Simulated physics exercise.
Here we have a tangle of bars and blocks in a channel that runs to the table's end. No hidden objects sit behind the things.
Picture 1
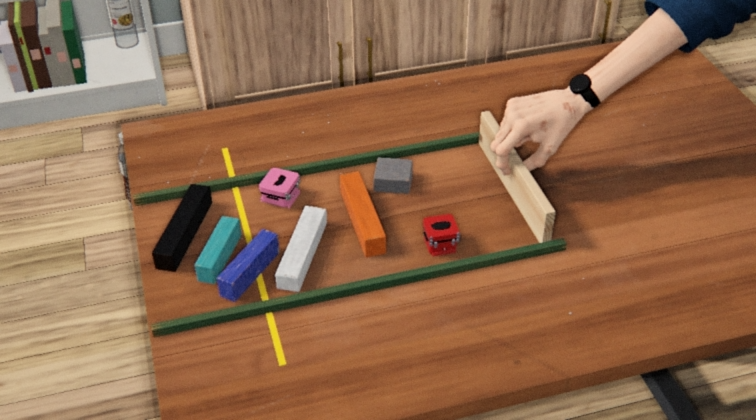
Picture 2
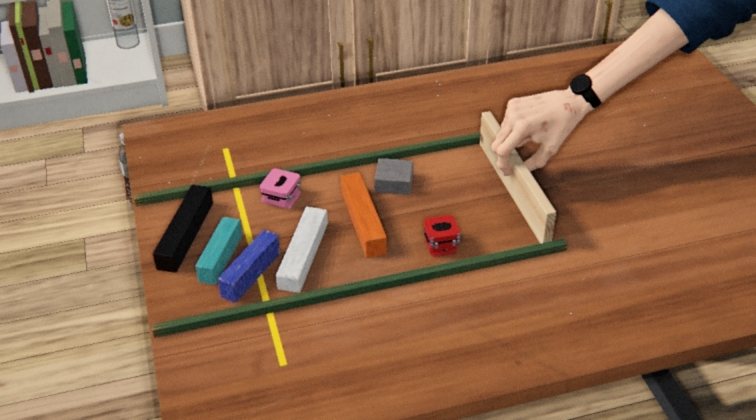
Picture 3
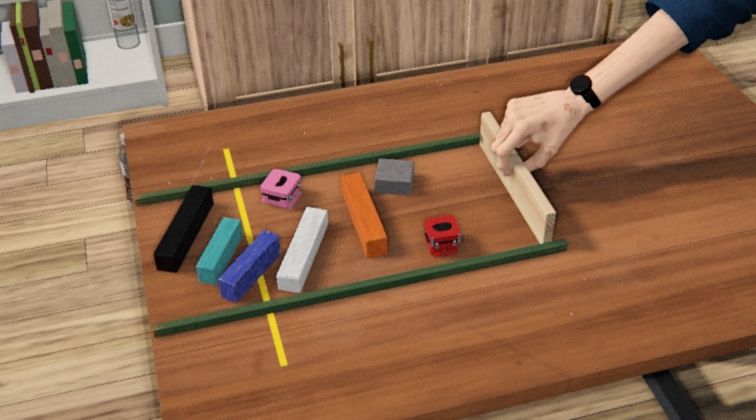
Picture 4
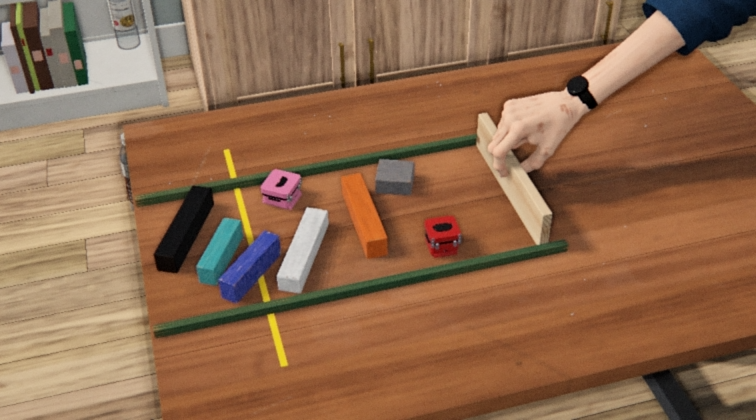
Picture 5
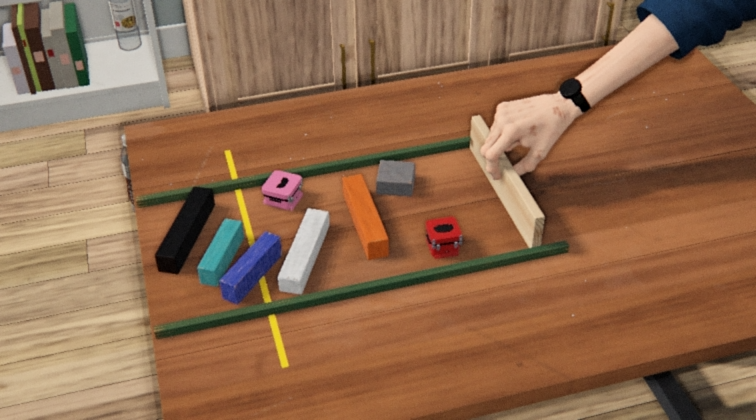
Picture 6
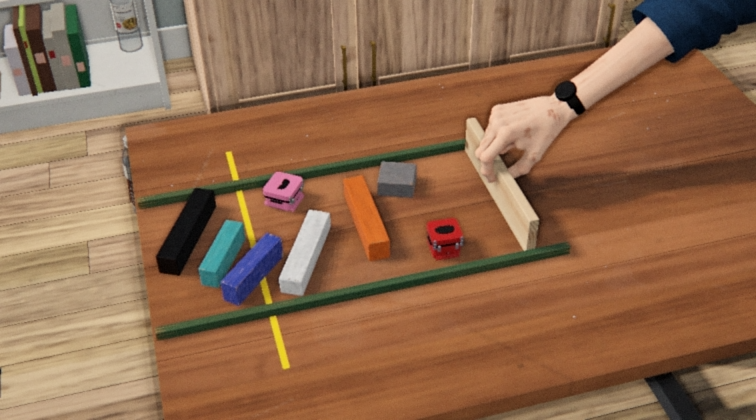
A hand with a black watch grips a pale wooden board at the right of a brown tabletop, seen from above at an angle, with cabinets behind. Between two green rails lie black, turquoise, blue, white and orange bars, a grey block, and pink and red cases, with yellow tape crossing at left. The hand first stays nearly still, then slides the board slightly left, touching nothing else.
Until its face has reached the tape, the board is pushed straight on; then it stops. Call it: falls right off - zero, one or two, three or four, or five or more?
Call: Zero.
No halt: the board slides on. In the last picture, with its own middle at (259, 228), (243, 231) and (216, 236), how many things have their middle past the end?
Middles past end - pos 1: 0, pos 2: 2, pos 3: 3.
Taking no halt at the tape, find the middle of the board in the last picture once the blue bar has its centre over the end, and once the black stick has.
The middle is at (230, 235) when it's the blue bar, and at (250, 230) when it's the black stick.
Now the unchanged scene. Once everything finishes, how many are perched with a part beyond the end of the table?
The total here is 2.
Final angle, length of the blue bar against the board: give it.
It comes to around 5 degrees.
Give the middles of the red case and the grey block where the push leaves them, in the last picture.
I'd put one at around (249, 280) and the other at around (228, 215).
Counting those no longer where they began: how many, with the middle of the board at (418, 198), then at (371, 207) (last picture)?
The count reaches 2 first and 4 second.
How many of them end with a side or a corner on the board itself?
The count in contact is 2.
Soon after, none off yet; black stick at rest near (187, 230); turquoise bar at rest near (223, 253); blue bar at rest near (253, 269).
Then, none off yet; black stick at rest near (187, 230); turquoise bar at rest near (223, 253); blue bar moving near (248, 269).
Further on, none off yet; black stick moving near (180, 230); turquoise bar moved a little near (186, 256); blue bar moved a little near (212, 281).
At rest, the number that fall off is zero.
